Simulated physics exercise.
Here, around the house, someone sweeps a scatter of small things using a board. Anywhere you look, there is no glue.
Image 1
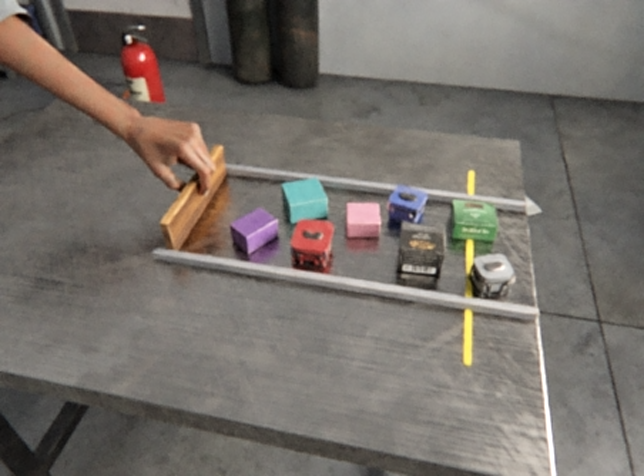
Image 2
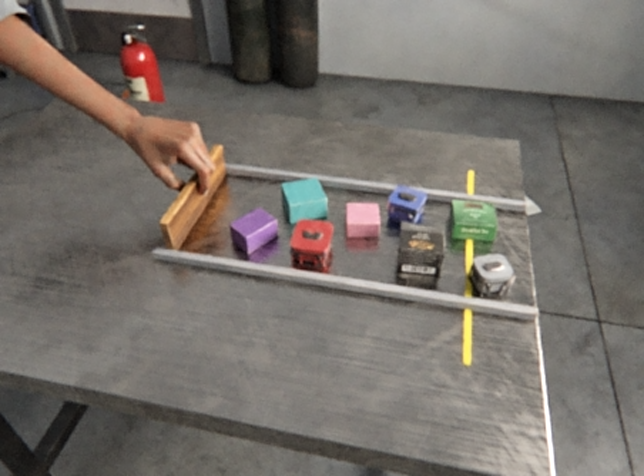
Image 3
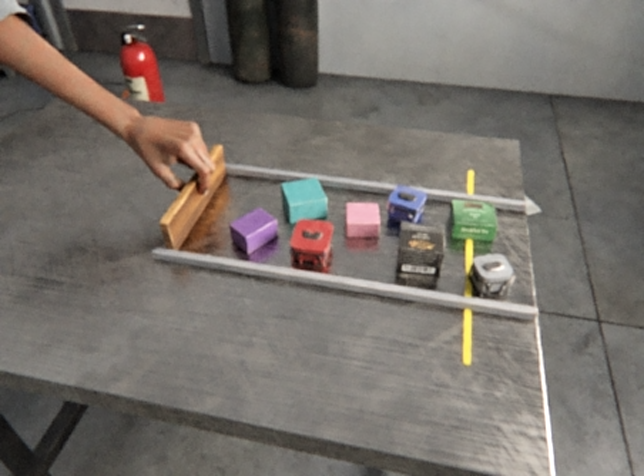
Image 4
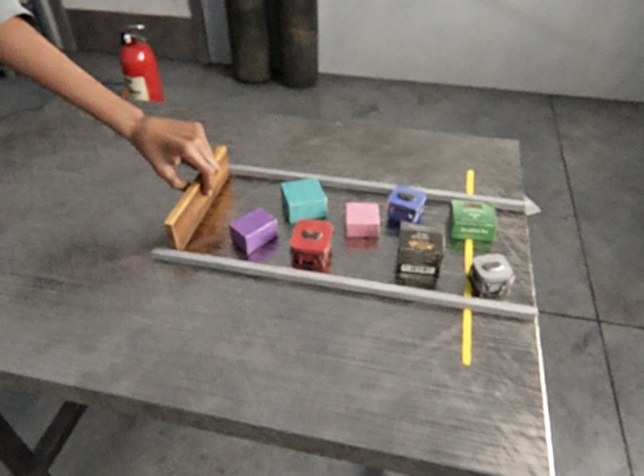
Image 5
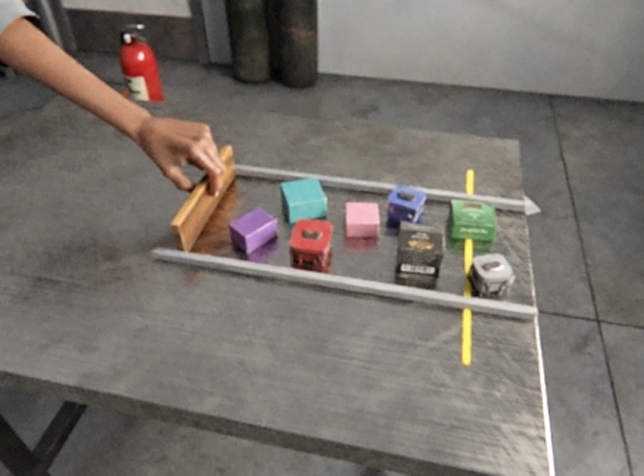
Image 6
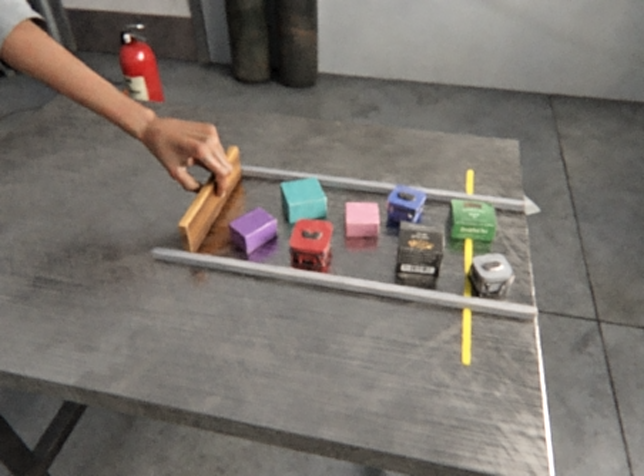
A wooden board, gripped from above by a hand, slid slightly to the right between two metal rails on a table, while the scattered colourful boxes and the yellow tape stayed still.
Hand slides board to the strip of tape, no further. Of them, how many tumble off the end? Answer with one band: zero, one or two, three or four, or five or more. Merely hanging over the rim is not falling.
Three or four.
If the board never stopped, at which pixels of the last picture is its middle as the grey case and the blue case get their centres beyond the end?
Around (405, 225) first and around (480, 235) second.
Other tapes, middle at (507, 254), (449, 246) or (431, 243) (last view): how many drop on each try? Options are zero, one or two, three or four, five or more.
Falls: Five or more; 3 or 4; just one or two.
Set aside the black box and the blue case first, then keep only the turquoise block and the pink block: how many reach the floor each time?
The first removal gives 2, the second gives 2.
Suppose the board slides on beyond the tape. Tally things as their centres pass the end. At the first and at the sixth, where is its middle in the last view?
At (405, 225) for the first, at (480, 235) for the sixth.
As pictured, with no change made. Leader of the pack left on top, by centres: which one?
Pink block.
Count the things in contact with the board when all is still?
Contact count: 2.
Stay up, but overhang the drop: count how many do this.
The figure is 3.
Soon after, none off yet; grey case at rest near (490, 275); green box at rest near (472, 220); black box at rest near (420, 248).
After that, none off yet; grey case displaced about its own width near (519, 285); green box displaced a little near (485, 221); black box displaced about its own width near (481, 261).
In the end, the number that fall off is three or four; gone, black box, green box and grey case.
